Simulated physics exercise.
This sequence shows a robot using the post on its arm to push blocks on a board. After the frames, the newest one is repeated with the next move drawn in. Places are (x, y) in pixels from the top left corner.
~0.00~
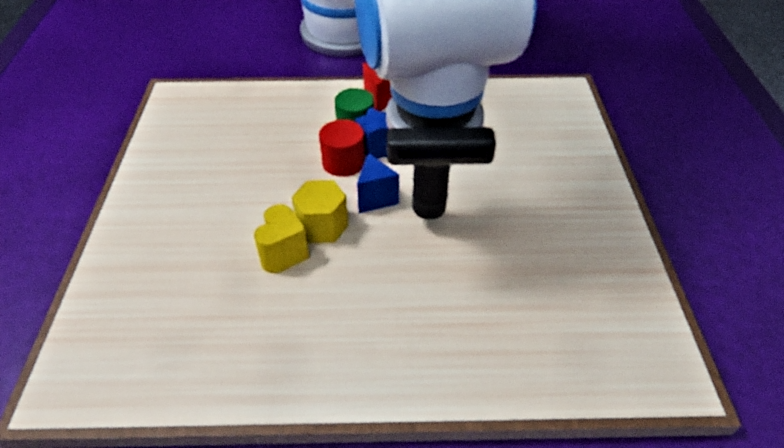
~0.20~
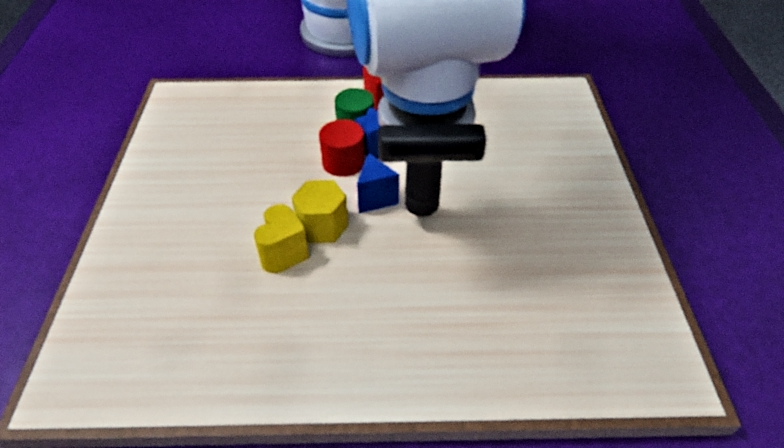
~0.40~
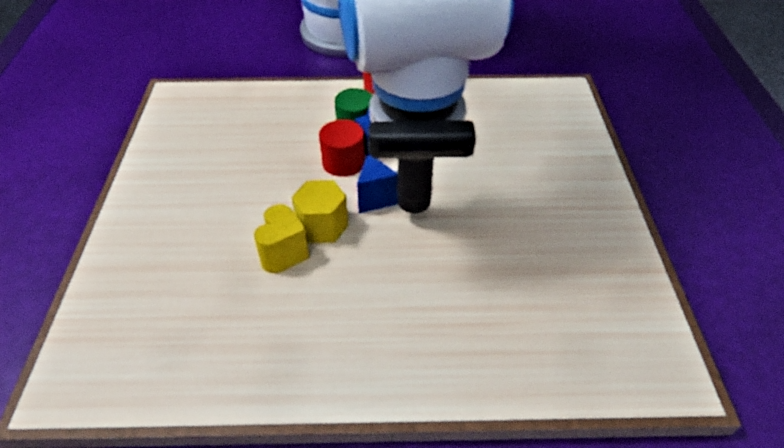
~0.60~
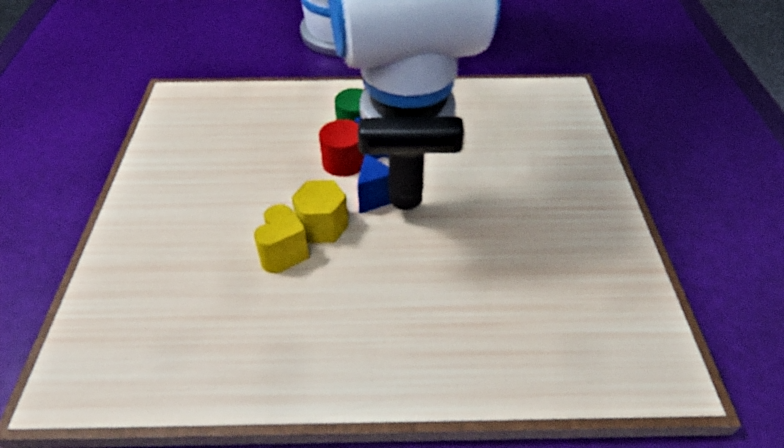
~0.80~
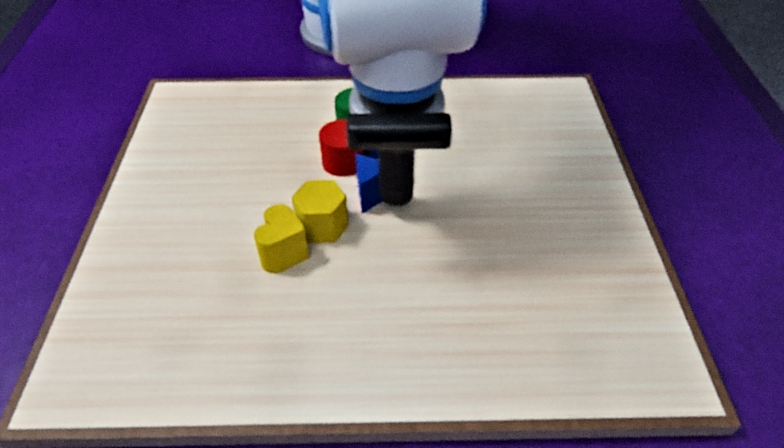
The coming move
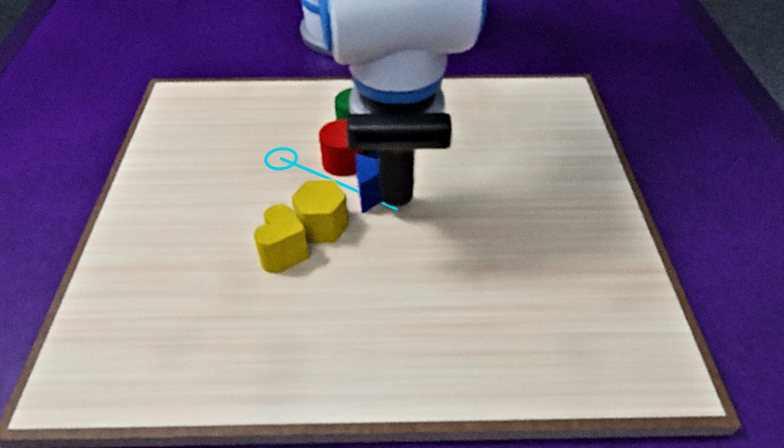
A white and blue robot arm with a black post starts to the right of a loose line of red, green, blue and yellow blocks on a pale board. It slides steadily left and slightly away, drawing close beside the blue three-sided block and partly covering it, while the blocks stay in place.
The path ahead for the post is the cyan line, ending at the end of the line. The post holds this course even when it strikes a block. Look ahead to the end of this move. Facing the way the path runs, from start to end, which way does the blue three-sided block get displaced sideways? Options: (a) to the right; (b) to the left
That would be b.
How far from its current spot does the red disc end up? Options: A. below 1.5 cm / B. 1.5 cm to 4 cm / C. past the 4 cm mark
Choice B: 1.5 cm to 4 cm.
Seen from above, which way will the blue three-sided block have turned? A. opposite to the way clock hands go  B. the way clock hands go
Answer: A.
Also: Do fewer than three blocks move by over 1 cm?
I expect so.
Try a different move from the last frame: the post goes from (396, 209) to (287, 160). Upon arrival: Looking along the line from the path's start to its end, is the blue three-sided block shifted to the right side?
I believe not.
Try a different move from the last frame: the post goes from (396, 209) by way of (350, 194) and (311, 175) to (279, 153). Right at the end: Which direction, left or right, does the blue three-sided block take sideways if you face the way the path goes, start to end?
The blue three-sided block goes left.
The drawn path runs straight from (396, 209) to (281, 159).
On the path given first. One third of the way, post (355, 177); blue three-sided block (325, 155), turned 25° anticlockwise.
Two thirds of the way, post (315, 160); red disc (331, 121); blue three-sided block (283, 148), turned 65° anticlockwise.
At the end, post (279, 145); yellow hexagon not moved; red disc (331, 121); blue three-sided block (260, 146), turned 105° anticlockwise.
